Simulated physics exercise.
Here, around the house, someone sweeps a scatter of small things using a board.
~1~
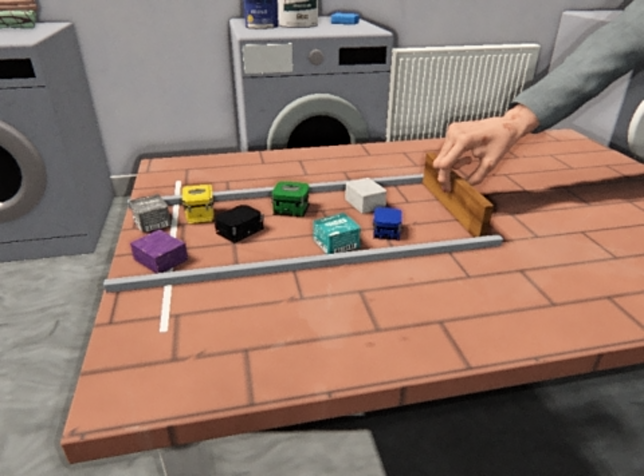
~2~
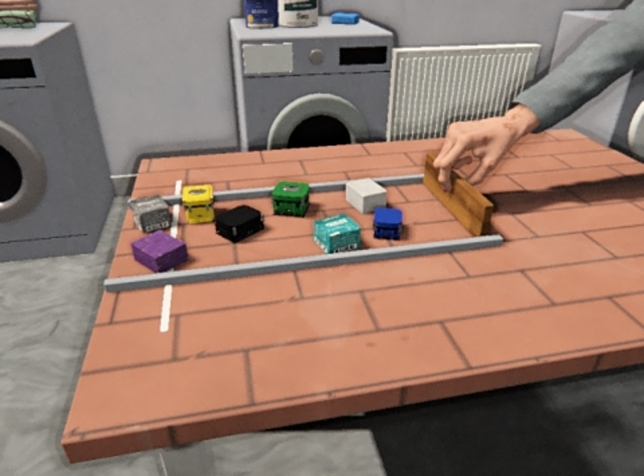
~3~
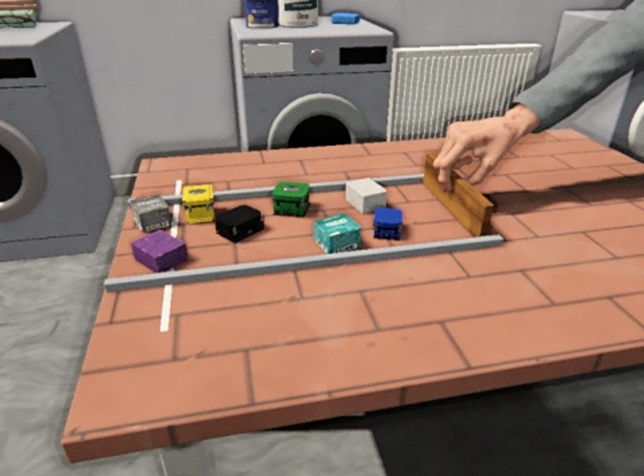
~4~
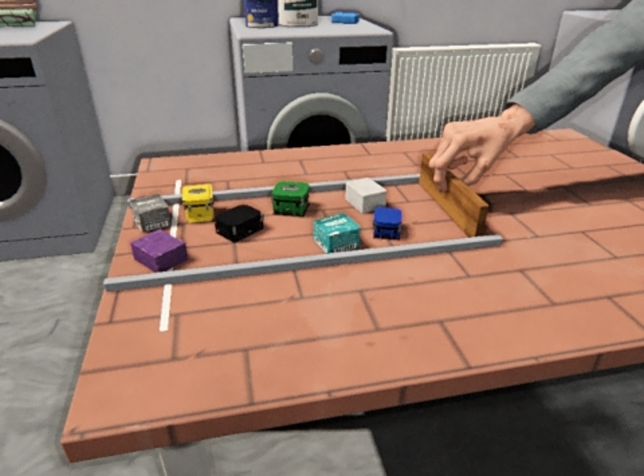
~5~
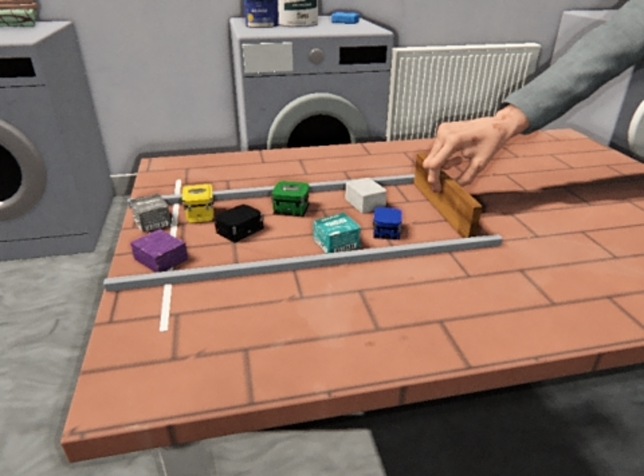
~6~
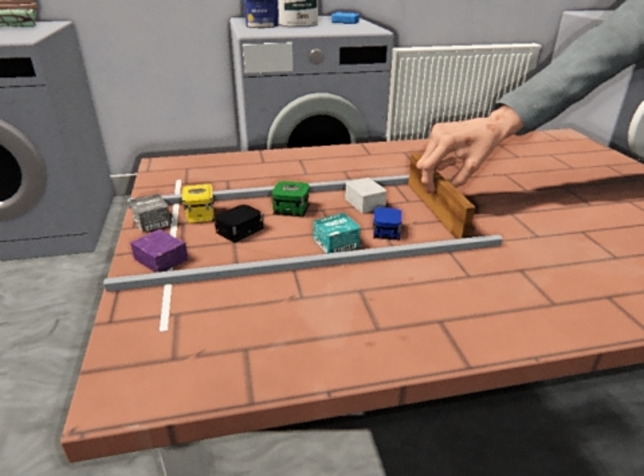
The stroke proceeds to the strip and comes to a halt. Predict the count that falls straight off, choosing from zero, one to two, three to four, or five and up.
Predicted count: Three to four.
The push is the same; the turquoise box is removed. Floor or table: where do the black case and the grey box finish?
Looking at the two, the black case stays up top and the grey box ends up below.
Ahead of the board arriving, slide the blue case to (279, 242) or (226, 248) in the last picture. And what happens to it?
For the first start it holds its spot, and for the second it holds its spot.
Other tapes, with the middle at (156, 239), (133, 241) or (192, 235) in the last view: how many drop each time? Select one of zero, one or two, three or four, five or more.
The falls would be more than four; 5 or more; either three or four.
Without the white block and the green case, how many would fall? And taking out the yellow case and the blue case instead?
First 1, second 2.
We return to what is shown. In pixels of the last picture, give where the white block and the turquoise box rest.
The white block comes to rest at (159, 213), and the turquoise box comes to rest at (116, 264).
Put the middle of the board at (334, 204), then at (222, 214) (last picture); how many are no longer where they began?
At the first spot the count is 4, and at the second it is 8.
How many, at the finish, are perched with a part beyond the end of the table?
Count of overhanging things: 3.
A little later, none off yet; grey box at rest near (151, 212); purple block at rest near (160, 251); yellow case at rest near (199, 203).
Next, none off yet; grey box moving near (146, 213); purple block at rest near (160, 251); yellow case shifted about its own width near (178, 205).
When it is over, the number that fall off is three or four; down, yellow case, purple block and grey box.
